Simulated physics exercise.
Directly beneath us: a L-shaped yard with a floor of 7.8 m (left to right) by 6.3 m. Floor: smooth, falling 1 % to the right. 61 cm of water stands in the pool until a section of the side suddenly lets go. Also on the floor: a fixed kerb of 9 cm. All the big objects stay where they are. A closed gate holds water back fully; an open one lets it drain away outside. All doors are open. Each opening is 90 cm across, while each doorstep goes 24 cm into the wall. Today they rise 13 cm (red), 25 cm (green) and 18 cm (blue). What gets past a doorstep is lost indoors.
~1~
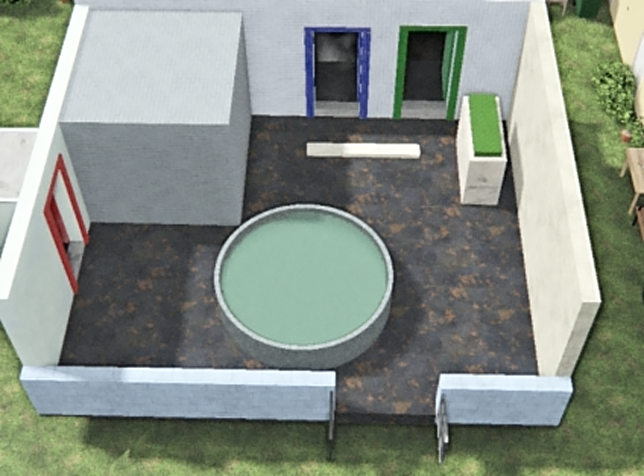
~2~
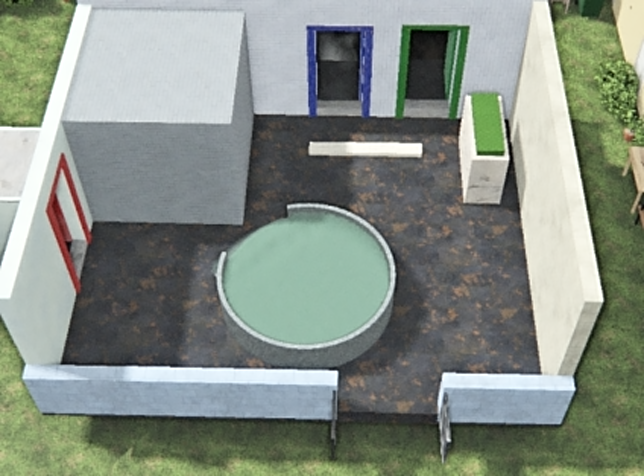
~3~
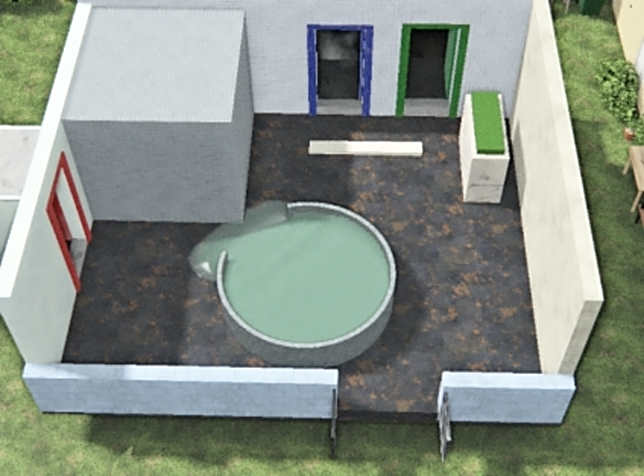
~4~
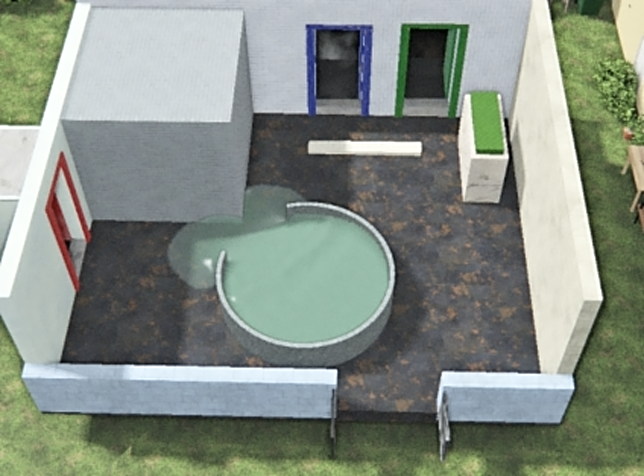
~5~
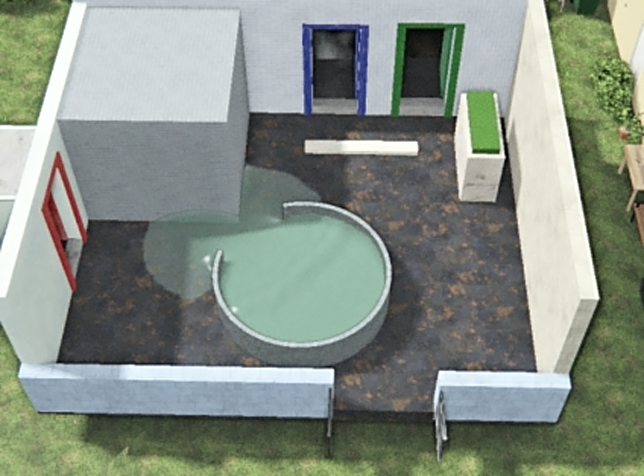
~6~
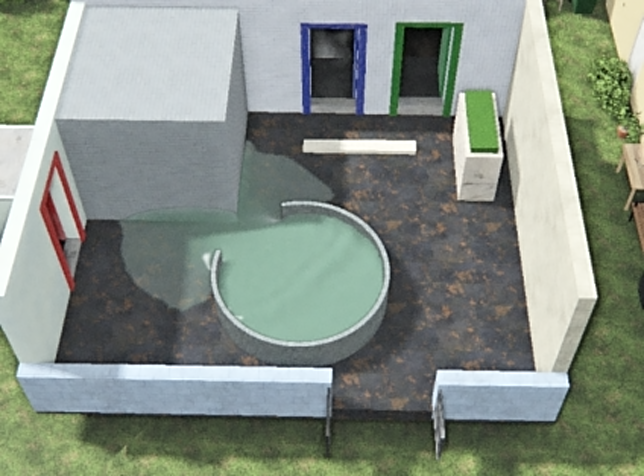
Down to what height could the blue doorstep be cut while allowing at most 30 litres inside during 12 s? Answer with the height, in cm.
It could go down to about 11.5 cm.
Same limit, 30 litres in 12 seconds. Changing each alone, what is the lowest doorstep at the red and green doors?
About 27 cm at red and 7.5 cm at green.
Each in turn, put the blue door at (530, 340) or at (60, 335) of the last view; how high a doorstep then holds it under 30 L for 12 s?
In turn: Roughly 10.5 cm, roughly 10.0 cm.
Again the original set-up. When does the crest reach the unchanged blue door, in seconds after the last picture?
I'd say near 2.0 seconds.
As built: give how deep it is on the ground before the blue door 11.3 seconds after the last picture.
Some 5.5 cm.
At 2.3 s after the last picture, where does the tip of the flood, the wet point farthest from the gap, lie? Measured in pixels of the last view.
Front tip: Approx. (492, 122) px.
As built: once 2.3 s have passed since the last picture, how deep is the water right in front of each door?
Depths, in cm - red: 30, green: 5, blue: 18.
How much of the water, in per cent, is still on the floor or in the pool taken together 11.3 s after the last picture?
Something like 88 per cent of it remains.
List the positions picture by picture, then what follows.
In the first picture, still water, 61 cm deep, in the pool at (304, 276); the blue door at (337, 79) is dry.
In the second picture, water pours out on the far side and has run 0.3 m, to (217, 266); about 7 cm deep outside, 61 cm at the back.
In the third picture, water pours out on the far side and has run 0.8 m, to (195, 255); about 9 cm deep outside, 61 cm at the back.
In the fourth picture, water pours out on the far side and has run 1.2 m, to (180, 236); about 8 cm deep outside, 61 cm at the back.
In the fifth picture, water pours out on the far side and has run 1.7 m, to (155, 222); about 6 cm deep outside, 61 cm at the back.
In the sixth picture, the gap is on the far side, the front 2.3 m out at (247, 144); the back of the pool holds 61 cm; the blue door at (334, 76), 3.7 m from the gap, is still 1.6 m from the nearest water.
Then, 0.7 s after the last picture water covers 20 % of the floor, deepest (48 cm) near (236, 224); it has not reached the blue door.
Then, 2.3 s after the last picture water covers 40 % of the floor, deepest (33 cm) near (97, 221); 18 cm at the blue door, 2 litres in over its 18 cm doorstep.
Then, 11.3 s after the last picture water covers 95 % of the floor, deepest (14 cm) near (503, 399); 5 cm at the blue door, 4 litres in over its 18 cm doorstep.
At the blue door as built, the water peaked near 18 cm, 2.1 s after the last picture.
With a doorstep of 10 cm, 42 litres would have come in within the 12 s; with 13.5 cm, 17 litres. So under 30 litres takes about 11.5 cm.
